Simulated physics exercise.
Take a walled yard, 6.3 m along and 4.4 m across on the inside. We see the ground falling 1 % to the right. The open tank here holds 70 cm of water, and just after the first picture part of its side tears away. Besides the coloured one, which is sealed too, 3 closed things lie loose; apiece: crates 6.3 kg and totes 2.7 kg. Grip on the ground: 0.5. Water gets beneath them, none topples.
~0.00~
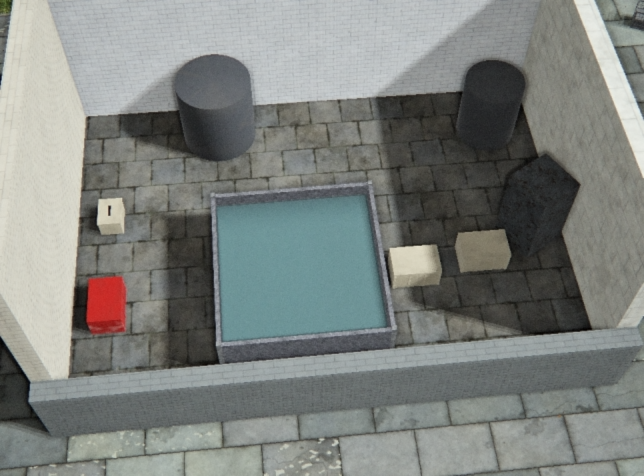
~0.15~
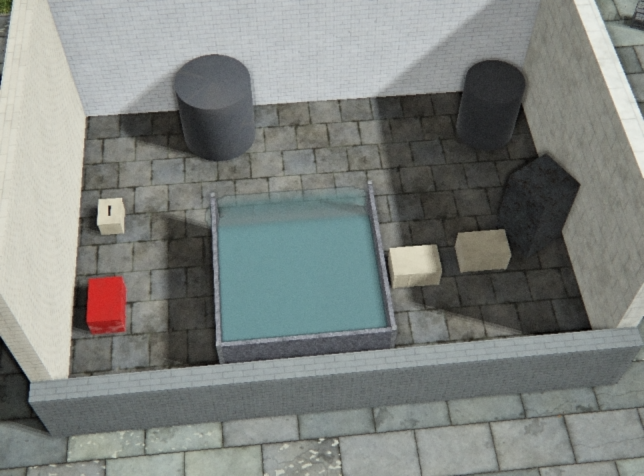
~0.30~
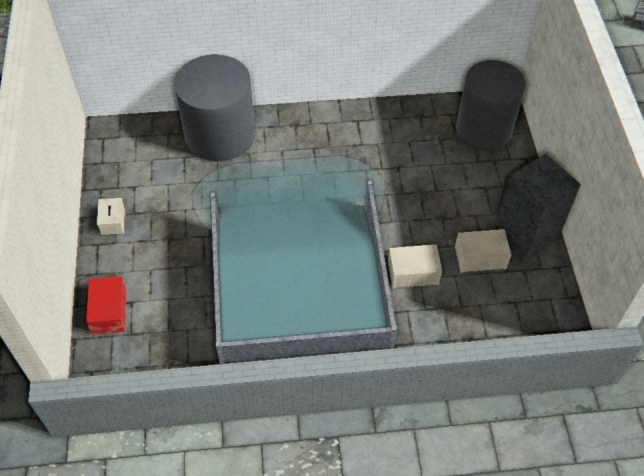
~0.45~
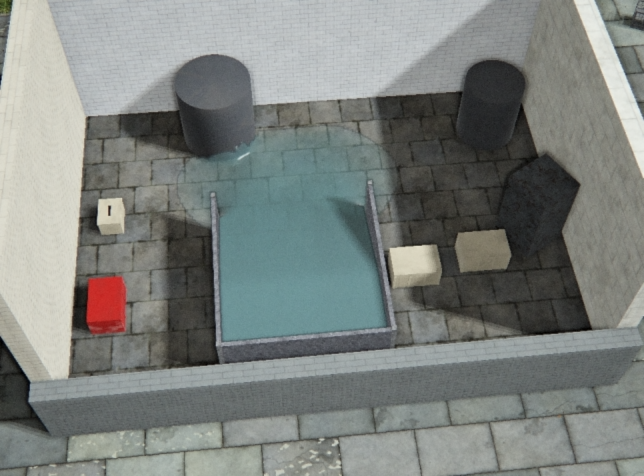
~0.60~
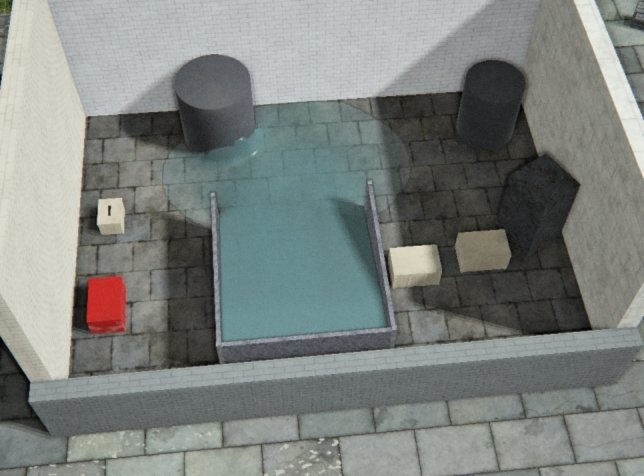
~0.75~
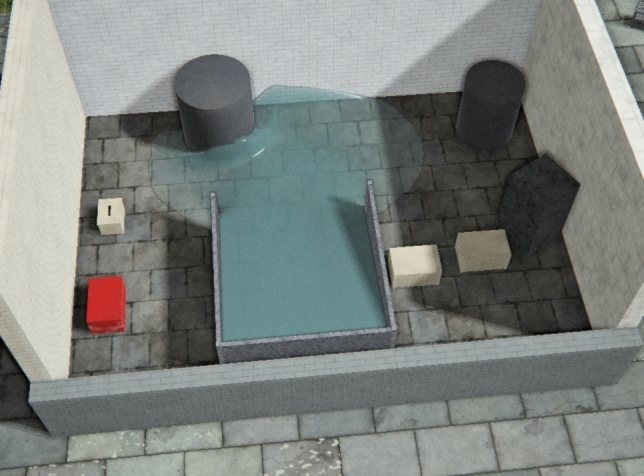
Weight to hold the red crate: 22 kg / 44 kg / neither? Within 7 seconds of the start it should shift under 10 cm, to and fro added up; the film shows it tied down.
44 kg.
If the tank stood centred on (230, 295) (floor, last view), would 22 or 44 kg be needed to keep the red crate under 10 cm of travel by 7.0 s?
Then the outcome is clear: Not even the heavier works.
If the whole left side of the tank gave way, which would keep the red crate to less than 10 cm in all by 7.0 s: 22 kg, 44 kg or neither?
That way round, neither mass holds.
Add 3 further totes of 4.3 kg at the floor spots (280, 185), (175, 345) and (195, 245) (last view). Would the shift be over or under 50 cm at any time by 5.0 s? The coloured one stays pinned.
Results, in sequence: Exceeded / not exceeded / not exceeded.
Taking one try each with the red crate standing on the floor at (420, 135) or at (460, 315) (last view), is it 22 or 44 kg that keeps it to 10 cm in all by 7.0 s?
In that order: Neither is enough; neither holds.
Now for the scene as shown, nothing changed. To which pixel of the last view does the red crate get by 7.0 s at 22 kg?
Near (105, 339).
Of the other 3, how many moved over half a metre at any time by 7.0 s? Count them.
The tally stands at 3.
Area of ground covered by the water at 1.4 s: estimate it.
Close to 13 m2, I'd say.
After 1.4 s the red crate would be 0 cm from its start with 22 kg and 0 cm from its start with 44 kg; 0 cm of water round it then.
After 3.1 s the red crate would be 0 cm from its start with 22 kg and 0 cm from its start with 44 kg; 3 cm of water round it then.
After 4.9 s the red crate would be 25 cm from its start with 22 kg and 0 cm from its start with 44 kg; 8 cm of water round it then.
After 7.0 s the red crate would be 55 cm from its start with 22 kg and 0 cm from its start with 44 kg; 9 cm of water round it then.
